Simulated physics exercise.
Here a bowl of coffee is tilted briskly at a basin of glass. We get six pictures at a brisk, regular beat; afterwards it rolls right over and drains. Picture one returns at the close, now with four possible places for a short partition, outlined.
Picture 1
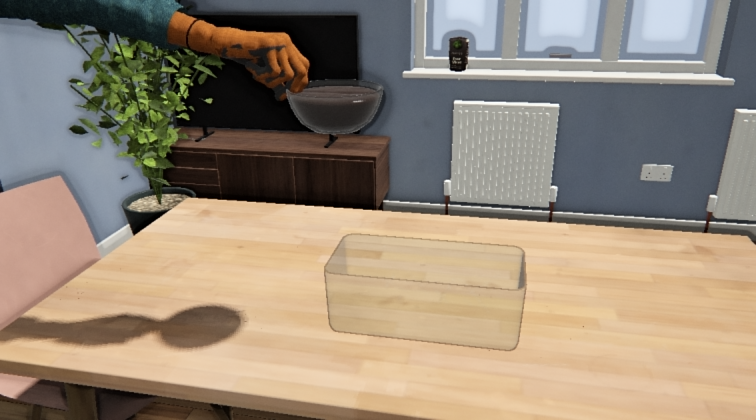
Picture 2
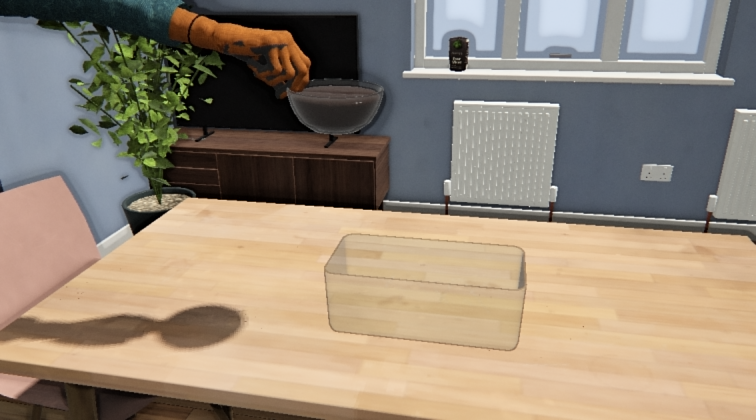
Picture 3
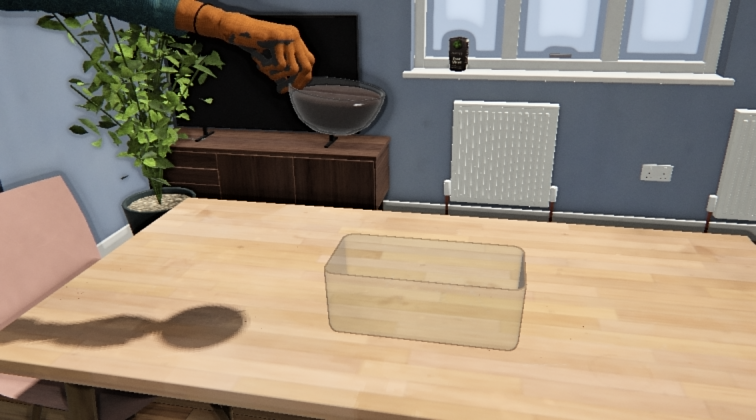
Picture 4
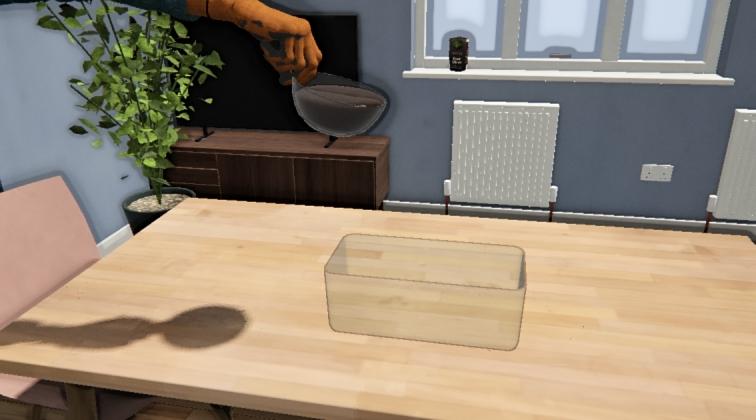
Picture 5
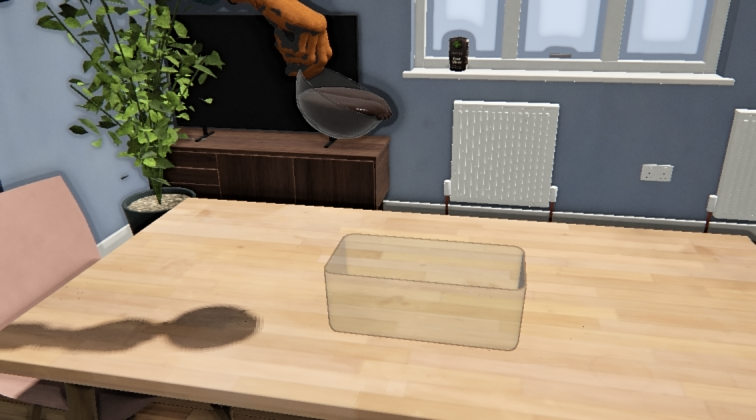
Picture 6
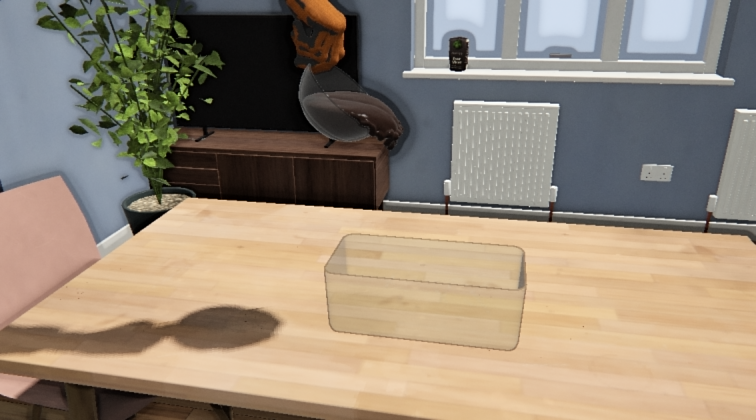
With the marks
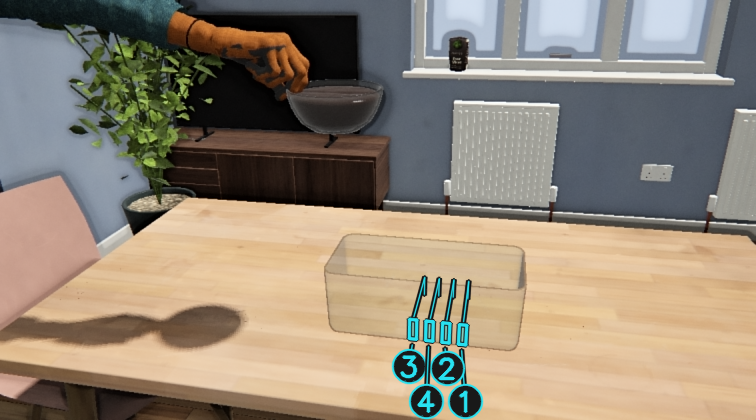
At first, an orange-gloved hand holds a clear bowl of dark liquid level, above and to the left of an empty glass basin on a wooden table. The hand then tilts the bowl to the right, slightly and then steeply, until the liquid slips just over its lowered lip.
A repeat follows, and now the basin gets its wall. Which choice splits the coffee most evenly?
The answer is place 4.
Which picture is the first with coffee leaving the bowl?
Picture 5.
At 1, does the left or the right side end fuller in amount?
The left one.
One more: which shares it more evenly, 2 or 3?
3.
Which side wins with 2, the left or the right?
The left side.
On the marked copy, 1 at (461, 350); 2 at (445, 348); 3 at (412, 344); 4 at (428, 346).
Choosing 1, about 81 % ends left of the wall and 12 % right of it; 7 % is lost outside.
Choosing 2, about 85 % ends left of the wall and 12 % right of it; 3 % is lost outside.
Choosing 3, about 31 % ends left of the wall and 66 % right of it; 3 % is lost outside.
Choosing 4, about 55 % ends left of the wall and 42 % right of it; 4 % is lost outside.
